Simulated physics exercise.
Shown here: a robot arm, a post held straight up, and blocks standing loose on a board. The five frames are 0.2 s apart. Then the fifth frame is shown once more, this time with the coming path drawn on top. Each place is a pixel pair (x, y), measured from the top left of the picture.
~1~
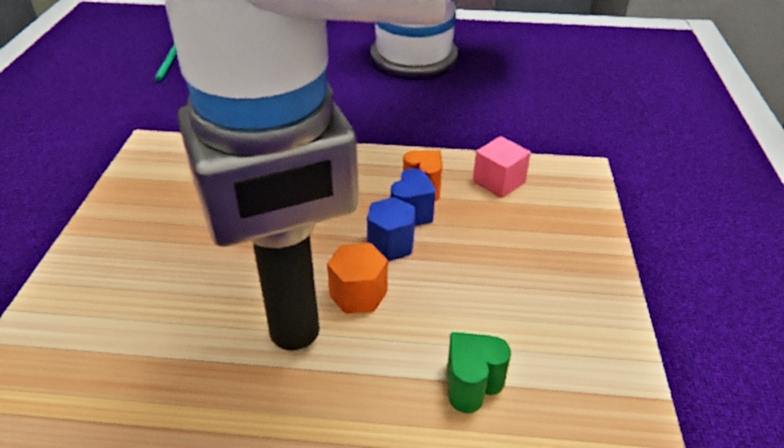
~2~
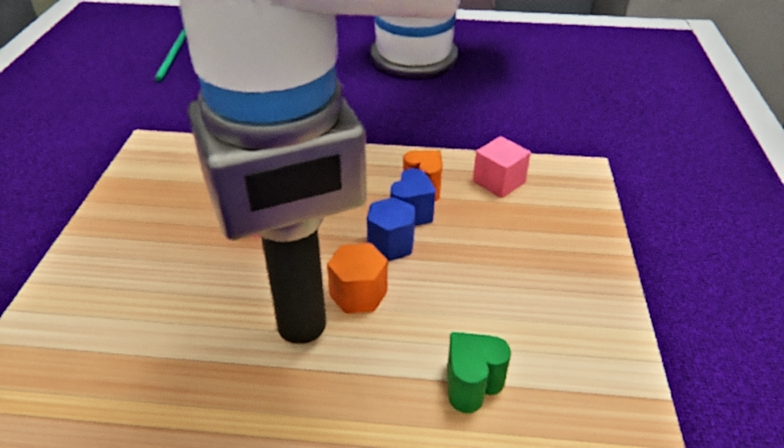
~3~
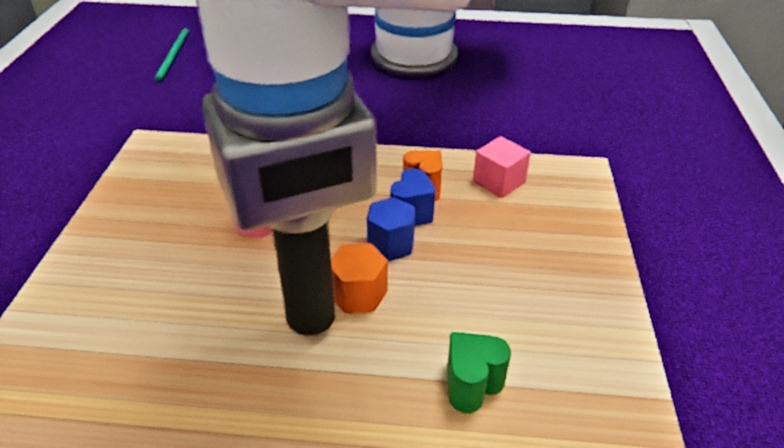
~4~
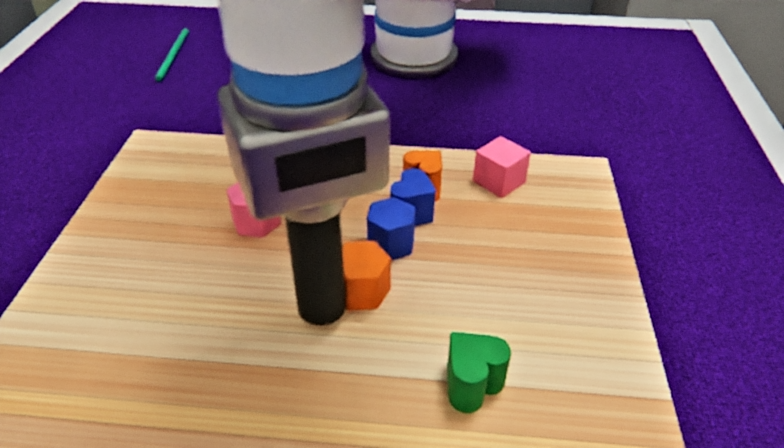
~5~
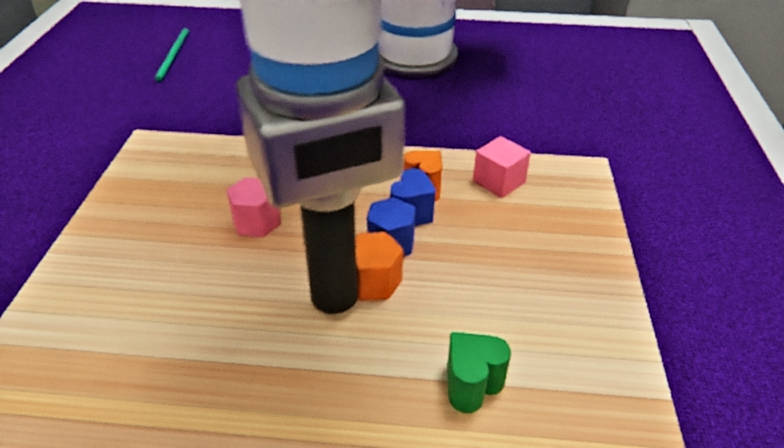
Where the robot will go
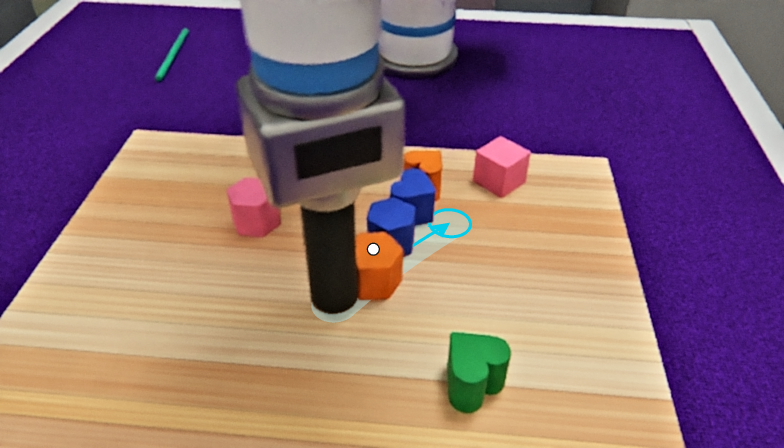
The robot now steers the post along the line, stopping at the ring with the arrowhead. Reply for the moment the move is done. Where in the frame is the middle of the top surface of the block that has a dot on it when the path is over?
The middle of the upper face of the block that has a dot on it will lie at about (465, 228) in the picture.
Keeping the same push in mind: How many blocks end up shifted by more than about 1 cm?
Three or more get moved.
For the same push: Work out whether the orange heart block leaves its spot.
Answer: Moved.
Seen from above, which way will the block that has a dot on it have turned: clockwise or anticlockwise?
Clockwise, looking down.
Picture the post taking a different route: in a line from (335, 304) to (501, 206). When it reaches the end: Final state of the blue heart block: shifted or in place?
If the post follows that path, the blue heart block ends up shifted.
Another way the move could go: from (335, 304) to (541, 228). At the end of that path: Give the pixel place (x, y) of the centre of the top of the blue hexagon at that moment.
I predict (405, 199).
Path on the board, from (335, 304) via (393, 259), ending at (450, 223); the dot is on the orange hexagon.
On the path given first. One third of the way, post (374, 265); orange hexagon (422, 234); blue hexagon (405, 202), turned 50° anticlockwise; blue heart block (411, 176); orange heart block (428, 156).
Two thirds of the way, post (413, 238); orange hexagon (459, 228), turned 65° clockwise; blue hexagon (421, 185), turned 65° anticlockwise; blue heart block (409, 161), turned 15° anticlockwise; orange heart block (432, 148).
At the end, post (451, 215); orange hexagon (465, 228), turned 80° clockwise; blue hexagon (436, 167), turned 125° anticlockwise; blue heart block (401, 153), turned 25° anticlockwise; orange heart block (430, 141).
